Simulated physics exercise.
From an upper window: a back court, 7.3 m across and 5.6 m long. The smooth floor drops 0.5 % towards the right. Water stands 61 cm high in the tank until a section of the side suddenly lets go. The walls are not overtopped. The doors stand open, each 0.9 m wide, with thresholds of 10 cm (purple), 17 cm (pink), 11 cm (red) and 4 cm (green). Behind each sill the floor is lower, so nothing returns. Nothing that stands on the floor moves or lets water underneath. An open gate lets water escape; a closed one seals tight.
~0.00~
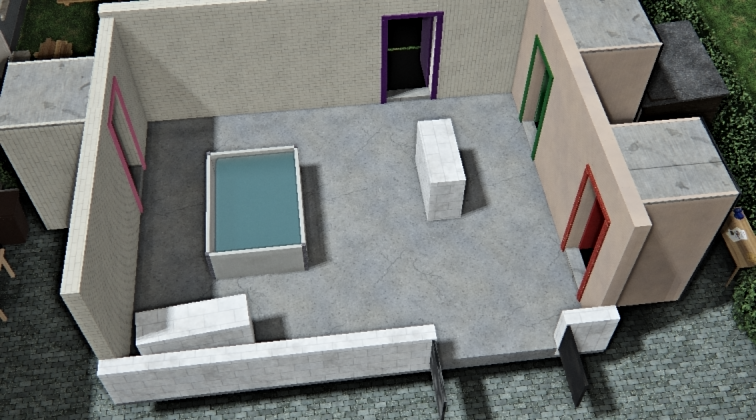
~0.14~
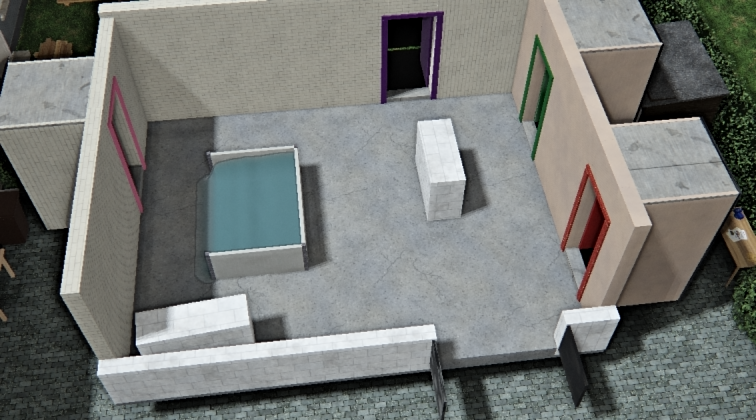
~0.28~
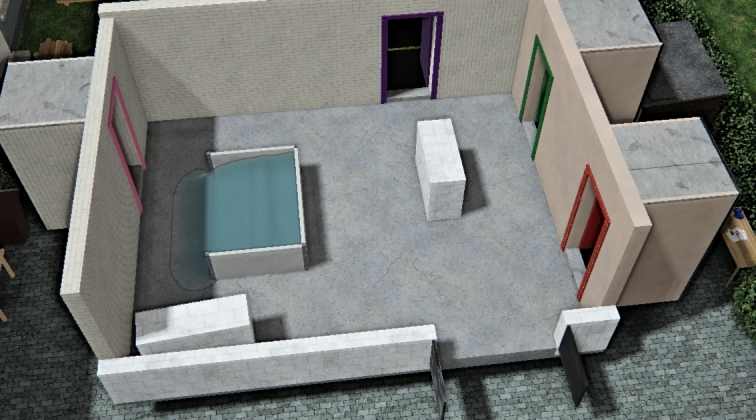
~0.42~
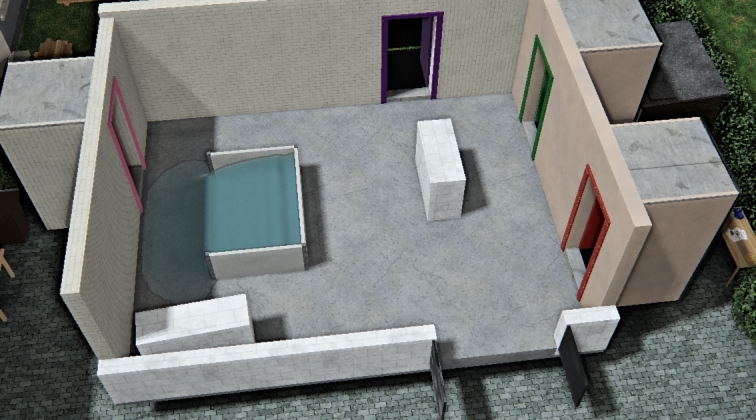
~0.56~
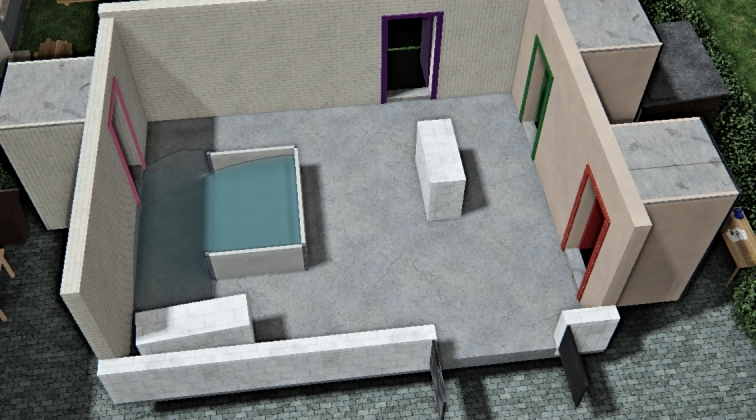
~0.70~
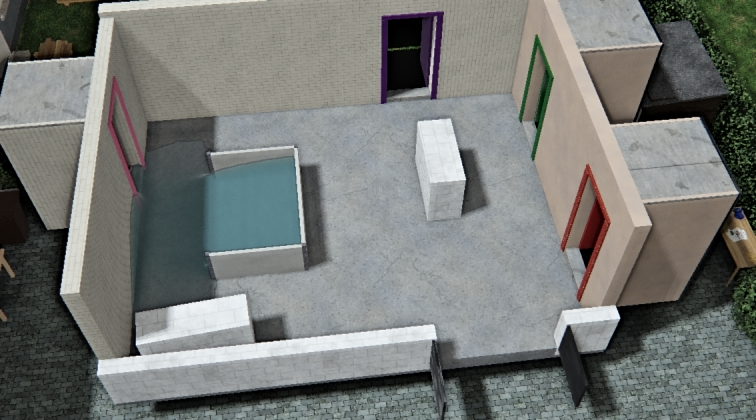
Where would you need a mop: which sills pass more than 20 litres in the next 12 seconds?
Door by door: At the purple door it does not reach the limit; at the pink door it goes over the limit; at the red door it stays under the limit; at the green door it goes over the limit.
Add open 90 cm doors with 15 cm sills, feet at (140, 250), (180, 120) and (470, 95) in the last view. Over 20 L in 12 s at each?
In that order: Over, past it, under.
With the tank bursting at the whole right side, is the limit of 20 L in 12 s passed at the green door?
Then: Green over.
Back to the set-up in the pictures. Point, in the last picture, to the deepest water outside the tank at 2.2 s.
Around (129, 380).
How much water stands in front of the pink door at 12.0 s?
About 4.5 cm.
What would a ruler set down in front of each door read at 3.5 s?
Depths in cm: Purple 1, pink 11, red 0, green 0.
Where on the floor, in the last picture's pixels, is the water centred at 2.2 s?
Near (192, 231).
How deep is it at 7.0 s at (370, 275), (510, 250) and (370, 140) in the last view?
In that order: 2, 2 and 4 cm.
After 1.4 s water covers 15 % of the floor and is deepest (42 cm) near (139, 239); purple door not reached, pink door 34 cm at the sill, 45 L in, red door not reached, green door not reached.
After 2.2 s water covers 20 % of the floor and is deepest (48 cm) near (129, 380); purple door not reached, pink door 25 cm at the sill, 97 L in, red door not reached, green door not reached.
After 3.5 s water covers 50 % of the floor and is deepest (22 cm) near (245, 327); purple door 1 cm at the sill, 0 L in, pink door 11 cm at the sill, 109 L in, red door not reached, green door not reached.
After 7.0 s water covers 90 % of the floor and is deepest (10 cm) near (581, 331); purple door 2 cm at the sill, 0 L in, pink door 9 cm at the sill, 109 L in, red door 7 cm at the sill, 0 L in, green door 8 cm at the sill, 23 L in.
After 12.0 s water covers 100 % of the floor and is deepest (8 cm) near (553, 242); purple door 4 cm at the sill, 0 L in, pink door 5 cm at the sill, 109 L in, red door 6 cm at the sill, 0 L in, green door 7 cm at the sill, 64 L in.
